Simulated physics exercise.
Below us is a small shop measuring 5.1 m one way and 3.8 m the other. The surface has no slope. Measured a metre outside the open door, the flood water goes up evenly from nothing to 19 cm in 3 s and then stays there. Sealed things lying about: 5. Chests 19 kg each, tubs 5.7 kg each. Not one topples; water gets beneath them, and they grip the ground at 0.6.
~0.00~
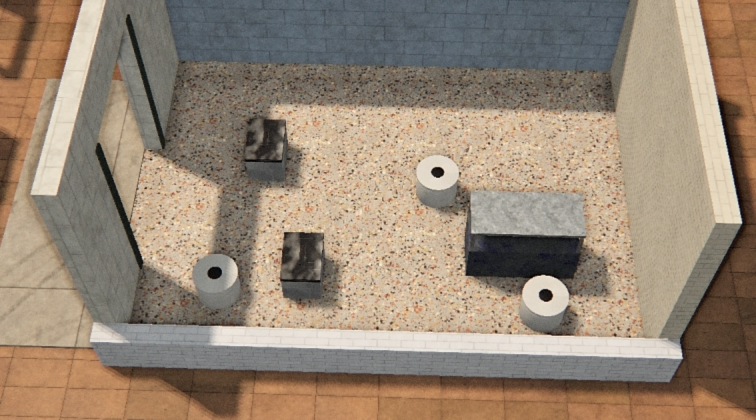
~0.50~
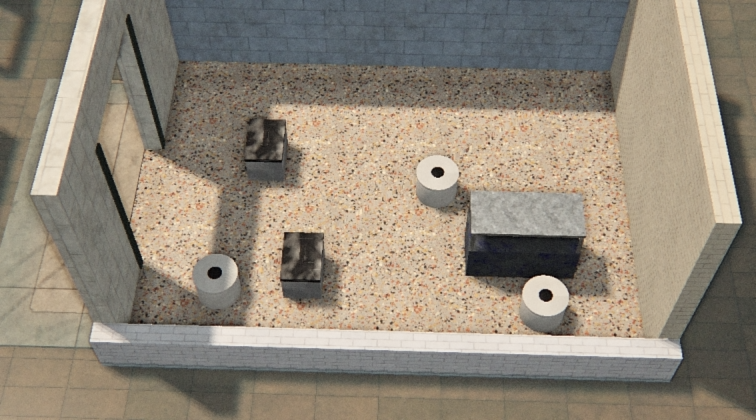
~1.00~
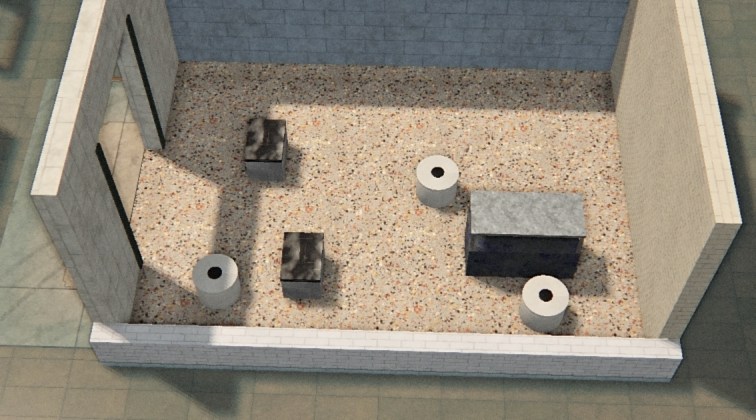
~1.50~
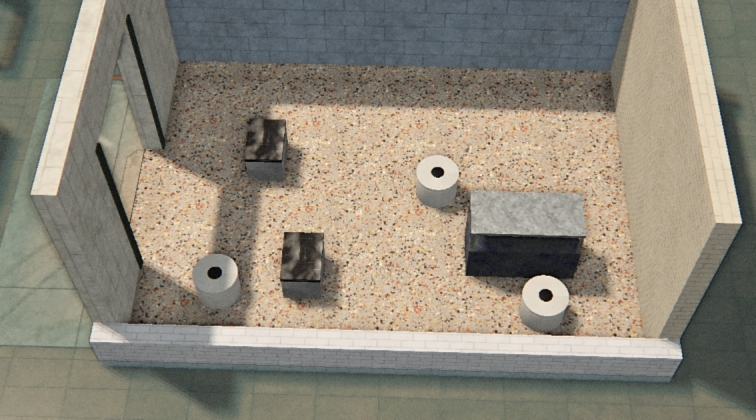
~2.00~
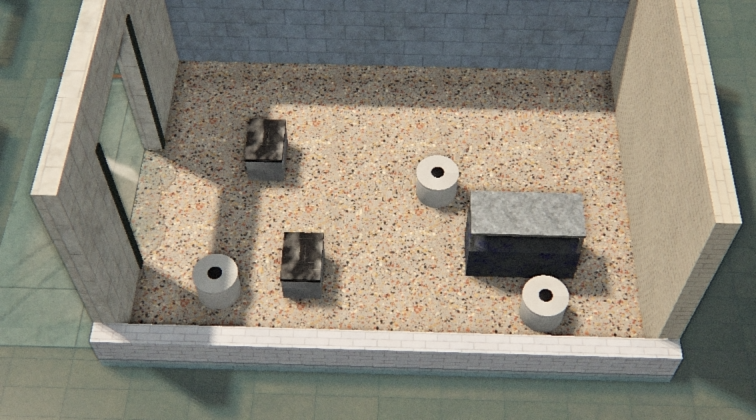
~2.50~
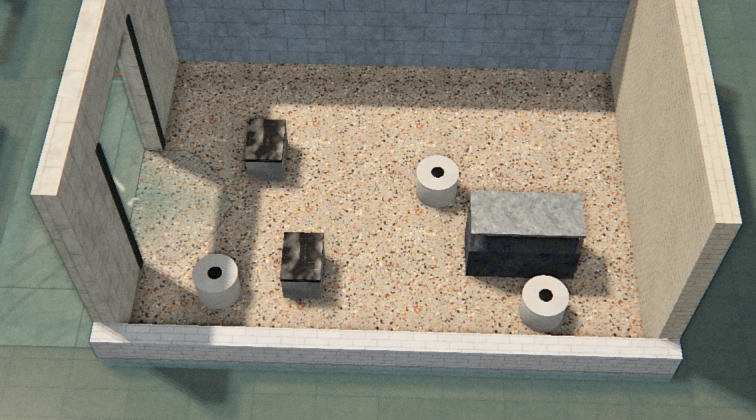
In the video, greenish water gradually covers the tiled ground outside a small walled shop seen from above, then spreads through the doorway on the left onto the speckled floor, while the chests and tubs inside stay still.
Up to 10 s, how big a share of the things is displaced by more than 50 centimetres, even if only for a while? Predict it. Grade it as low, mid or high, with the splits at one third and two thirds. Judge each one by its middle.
Grade: High, two thirds or more.
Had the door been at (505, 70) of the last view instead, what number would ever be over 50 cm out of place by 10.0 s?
Then 2.
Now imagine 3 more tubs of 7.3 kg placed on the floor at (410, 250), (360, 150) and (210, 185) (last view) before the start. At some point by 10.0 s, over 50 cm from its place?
In that order: Past it, short of it, past it.
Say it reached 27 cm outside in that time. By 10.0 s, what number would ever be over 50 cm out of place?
Under that setup the answer is 5.
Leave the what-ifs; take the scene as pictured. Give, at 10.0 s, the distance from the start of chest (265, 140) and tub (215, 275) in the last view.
Net displacement, in order: 60 cm; 5 cm.
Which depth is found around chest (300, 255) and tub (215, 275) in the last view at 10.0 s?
8 and 5 cm.
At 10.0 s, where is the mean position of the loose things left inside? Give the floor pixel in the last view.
Mean floor pixel: About (427, 234).
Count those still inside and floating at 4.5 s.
The number is 0.
After 3.5 s 0 of 5 are over 50 cm from their spots; 0 afloat.
After 4.5 s 0 of 5 are over 50 cm from their spots; 0 afloat.
After 7.0 s 3 of 5 are over 50 cm from their spots; 0 afloat.
After 10.0 s 4 of 5 are over 50 cm from their spots, and 5 have been at some point; 3 afloat.
